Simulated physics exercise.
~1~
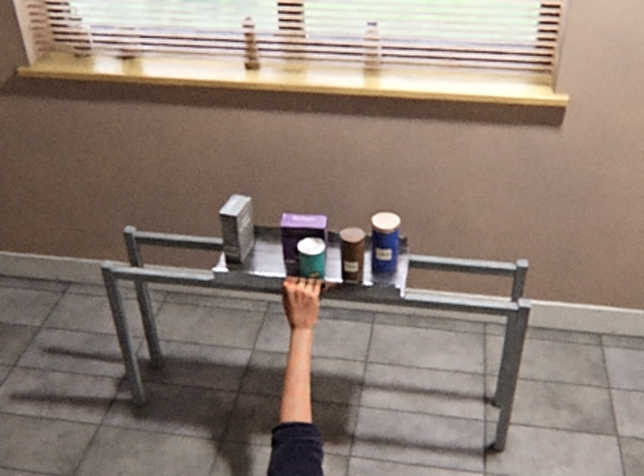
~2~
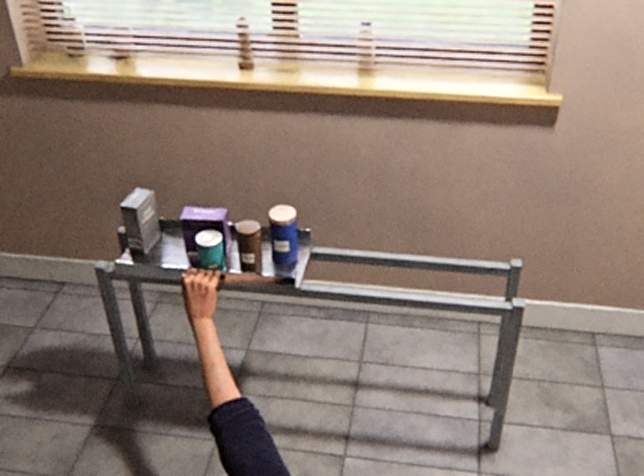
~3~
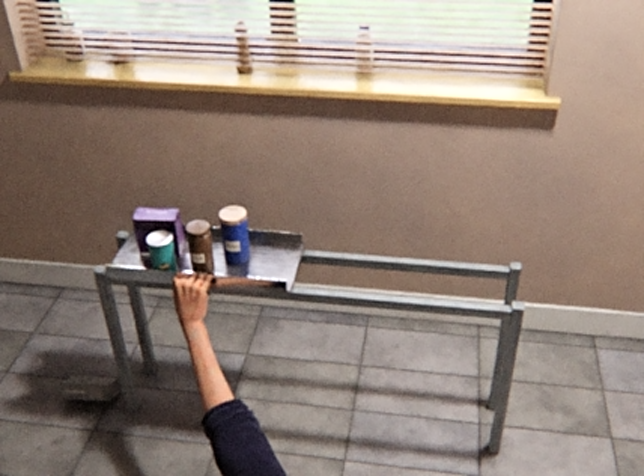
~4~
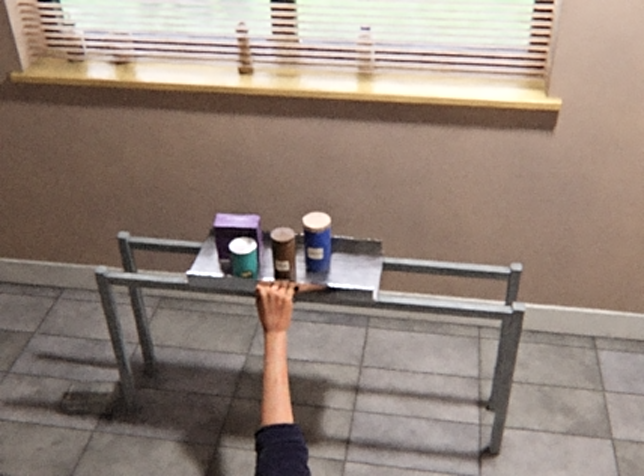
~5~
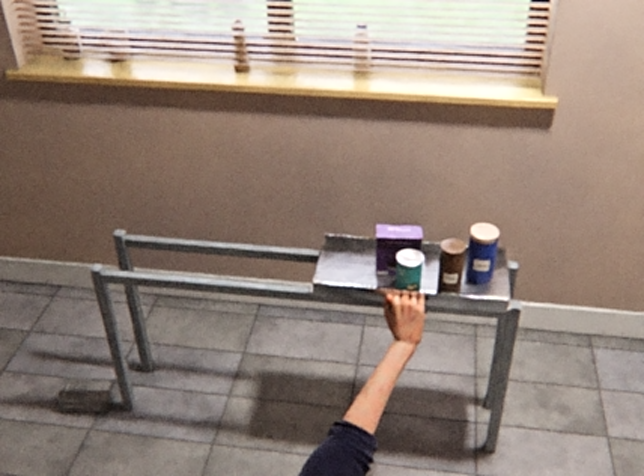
In this clip, a hand slides a metal tray holding two packets, two jars and a tin left along a frame, and the grey packet falls off the left end to the floor; the hand then moves the tray to the right end, the other items still upright on it.
